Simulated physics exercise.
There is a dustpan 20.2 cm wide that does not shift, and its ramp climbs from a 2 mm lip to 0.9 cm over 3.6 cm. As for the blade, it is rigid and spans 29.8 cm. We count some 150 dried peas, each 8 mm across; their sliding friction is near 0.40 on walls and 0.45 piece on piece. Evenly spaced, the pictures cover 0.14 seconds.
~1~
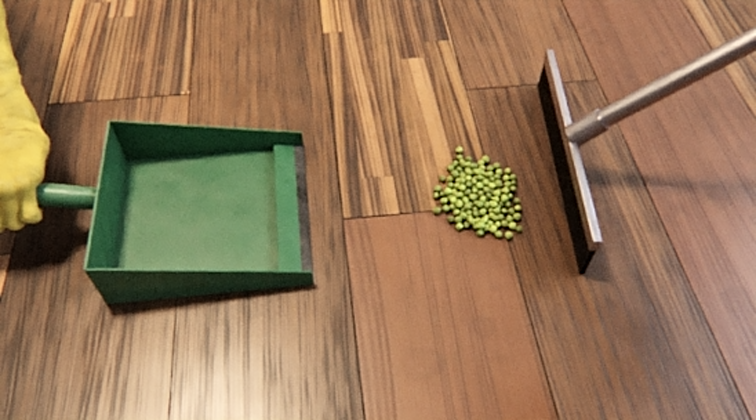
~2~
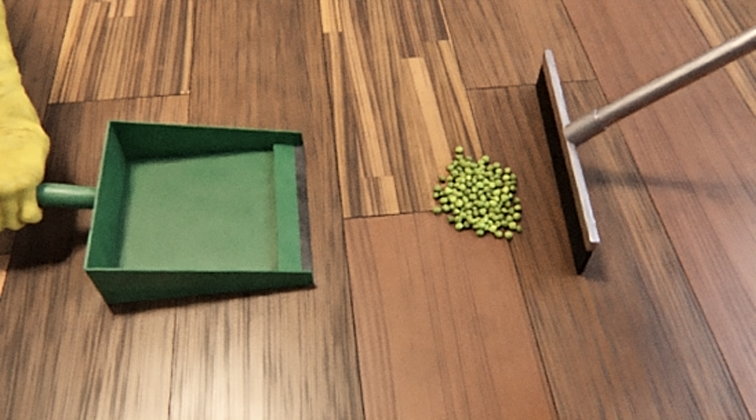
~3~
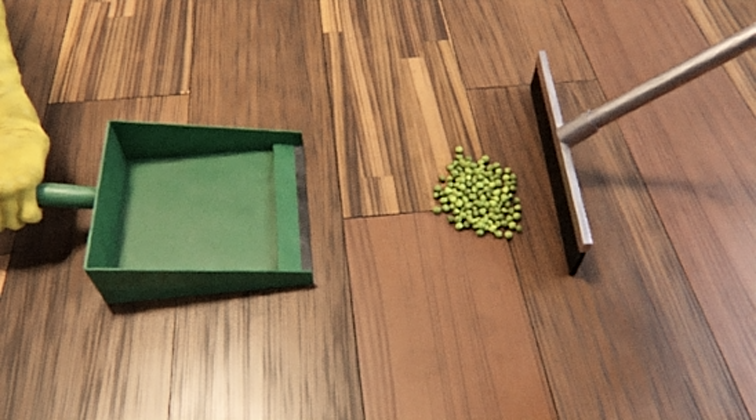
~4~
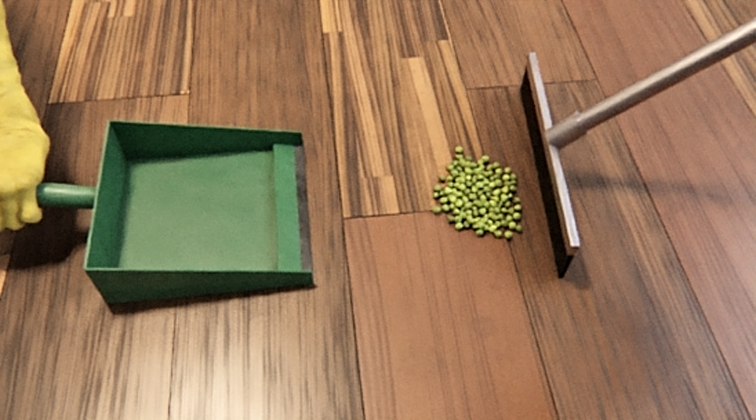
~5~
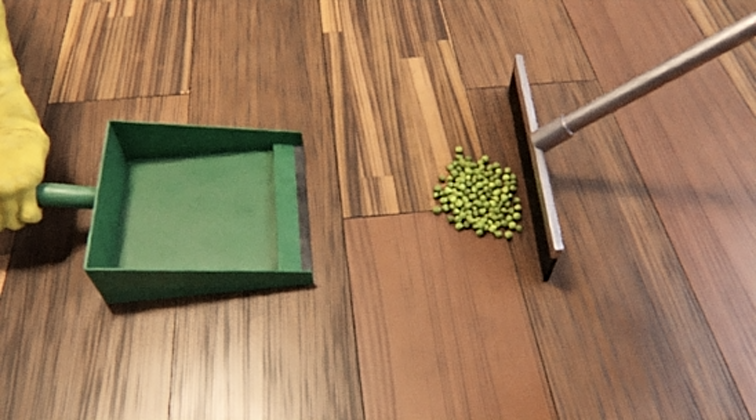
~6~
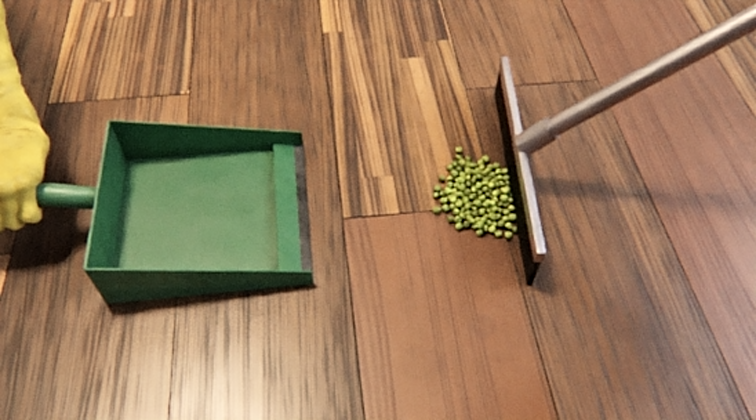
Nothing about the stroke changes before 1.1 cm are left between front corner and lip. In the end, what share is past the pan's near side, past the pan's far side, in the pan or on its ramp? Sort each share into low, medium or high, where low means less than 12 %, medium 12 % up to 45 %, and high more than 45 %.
Shares - near side: Low, far side: Low, pan: Medium.
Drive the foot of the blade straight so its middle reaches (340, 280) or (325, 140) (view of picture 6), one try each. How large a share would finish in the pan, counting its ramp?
The two tries give roughly 20 and 40 %.
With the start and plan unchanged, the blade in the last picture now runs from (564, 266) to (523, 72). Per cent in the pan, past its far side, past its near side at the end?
Pan 5 % / far 5 % / near 20 %.
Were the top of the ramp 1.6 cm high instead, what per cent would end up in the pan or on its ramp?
25 %.
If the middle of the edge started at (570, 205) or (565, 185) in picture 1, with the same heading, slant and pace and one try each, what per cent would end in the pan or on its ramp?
Around 30 percent, then around 30 percent.
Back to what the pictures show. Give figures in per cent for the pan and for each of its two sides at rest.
Near 5, far 10, pan 35, all in per cent.
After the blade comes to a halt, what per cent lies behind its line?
My guess is close to 0 per cent.
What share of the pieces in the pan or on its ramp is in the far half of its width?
I'd put it near 40 per cent.
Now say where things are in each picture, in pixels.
In the first picture, blade from (594, 245) to (548, 59), moved 0.0 cm, 0 of the pieces shifted so far; middle of the pieces at (481, 194); pan at (197, 219).
In the second picture, blade from (592, 245) to (546, 59), moved 0.3 cm, 0 of the pieces shifted so far; middle of the pieces at (481, 193).
In the third picture, blade from (584, 247) to (540, 60), moved 1.1 cm, 0 of the pieces shifted so far; middle of the pieces at (481, 193).
In the fourth picture, blade from (572, 249) to (530, 61), moved 2.5 cm, 0 of the pieces shifted so far; middle of the pieces at (480, 193).
In the fifth picture, blade from (556, 252) to (517, 63), moved 4.3 cm, 0 of the pieces shifted so far; middle of the pieces at (480, 193).
In the sixth picture, blade from (539, 256) to (503, 66), moved 6.2 cm, 18 of the pieces shifted so far; middle of the pieces at (480, 193); pan at (196, 219).
Then, 0.18 s after the last picture, middle of the blade 13 cm from the lip; 0 % over the lip, far side 5 %, near side 0 %.
Then, 0.29 s after the last picture, middle of the blade 6 cm from the lip; 0 % over the lip, far side 5 %, near side 5 %.
Then, 0.54 s after the last picture, middle of the blade 3 cm from the lip; 40 % over the lip, far side 10 %, near side 5 %.
In the end, near side 5 %, far side 10 %, pan 35 %, in front of the lip or behind the blade 50 %.
